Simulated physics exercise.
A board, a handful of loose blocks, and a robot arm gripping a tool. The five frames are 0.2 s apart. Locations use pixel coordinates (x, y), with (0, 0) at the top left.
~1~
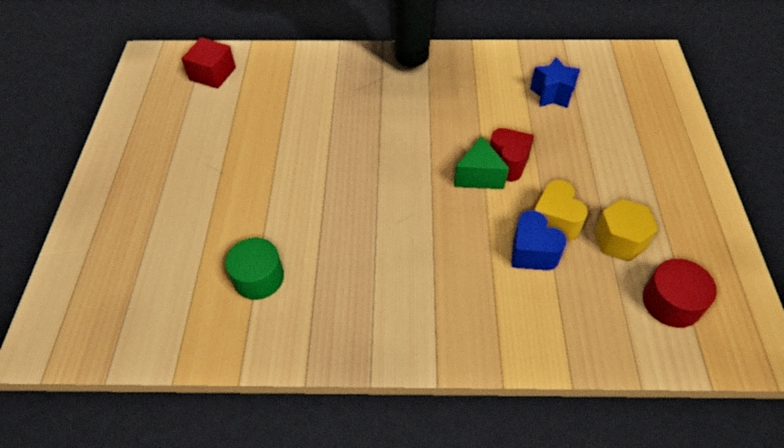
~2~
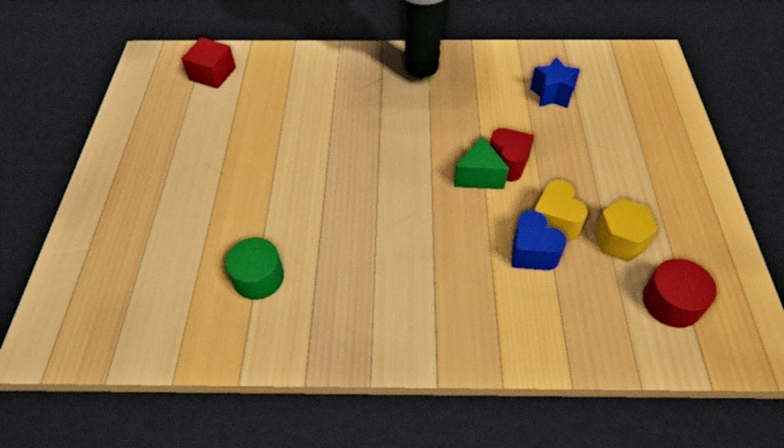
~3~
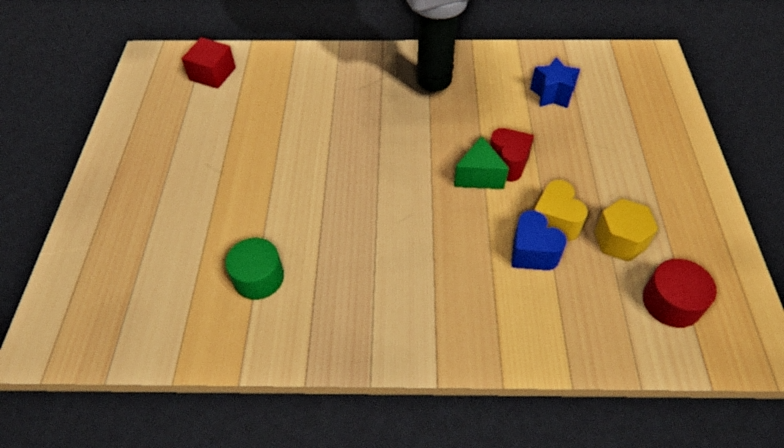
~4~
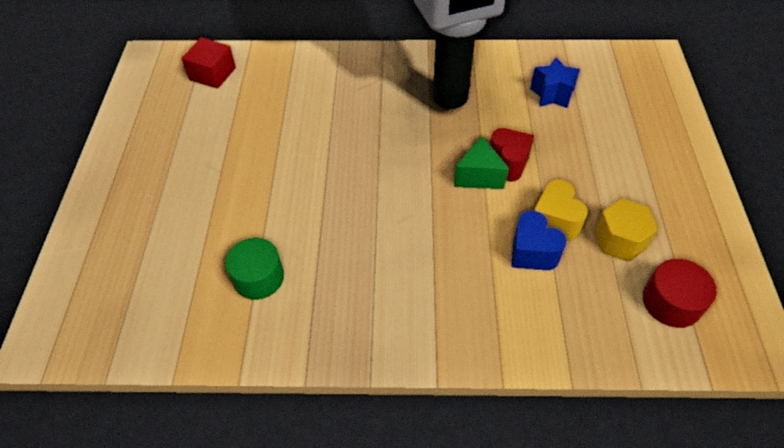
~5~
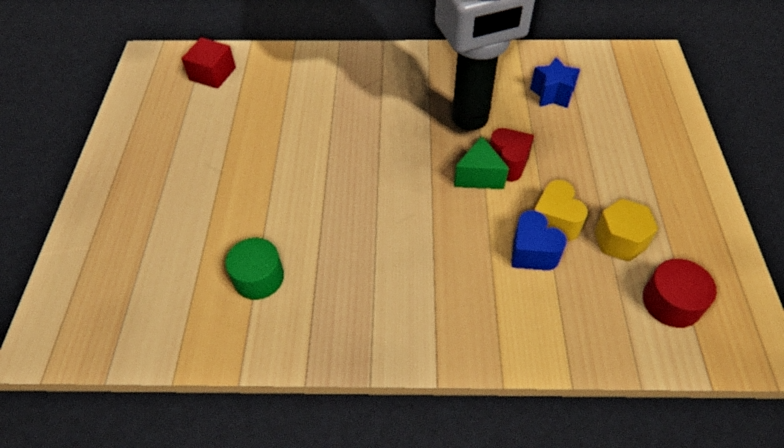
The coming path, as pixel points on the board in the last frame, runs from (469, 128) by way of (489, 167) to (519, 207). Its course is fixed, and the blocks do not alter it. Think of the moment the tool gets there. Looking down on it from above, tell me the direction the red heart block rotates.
It twists anticlockwise.
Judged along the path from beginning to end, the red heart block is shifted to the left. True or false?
The statement is correct.
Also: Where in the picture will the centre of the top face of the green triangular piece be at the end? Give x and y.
The answer is (488, 196).
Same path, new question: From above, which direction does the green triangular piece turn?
From above, it turns clockwise.
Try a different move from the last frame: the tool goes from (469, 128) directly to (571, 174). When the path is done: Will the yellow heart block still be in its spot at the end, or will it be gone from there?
It stays.
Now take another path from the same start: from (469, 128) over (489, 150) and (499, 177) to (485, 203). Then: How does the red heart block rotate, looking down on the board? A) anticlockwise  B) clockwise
A
On the path given first. One third of the way, tool at (483, 145); green triangular piece at (483, 167); red heart block at (523, 150), turned 15° anticlockwise.
Two thirds of the way, tool at (500, 171); green triangular piece at (485, 185), turned 65° clockwise; red heart block at (545, 164), turned 60° anticlockwise.
At the end, tool at (521, 198); green triangular piece at (488, 196), turned 110° clockwise; red heart block at (558, 169), turned 110° anticlockwise; blue heart block still; yellow heart block at (569, 205), turned 25° clockwise.
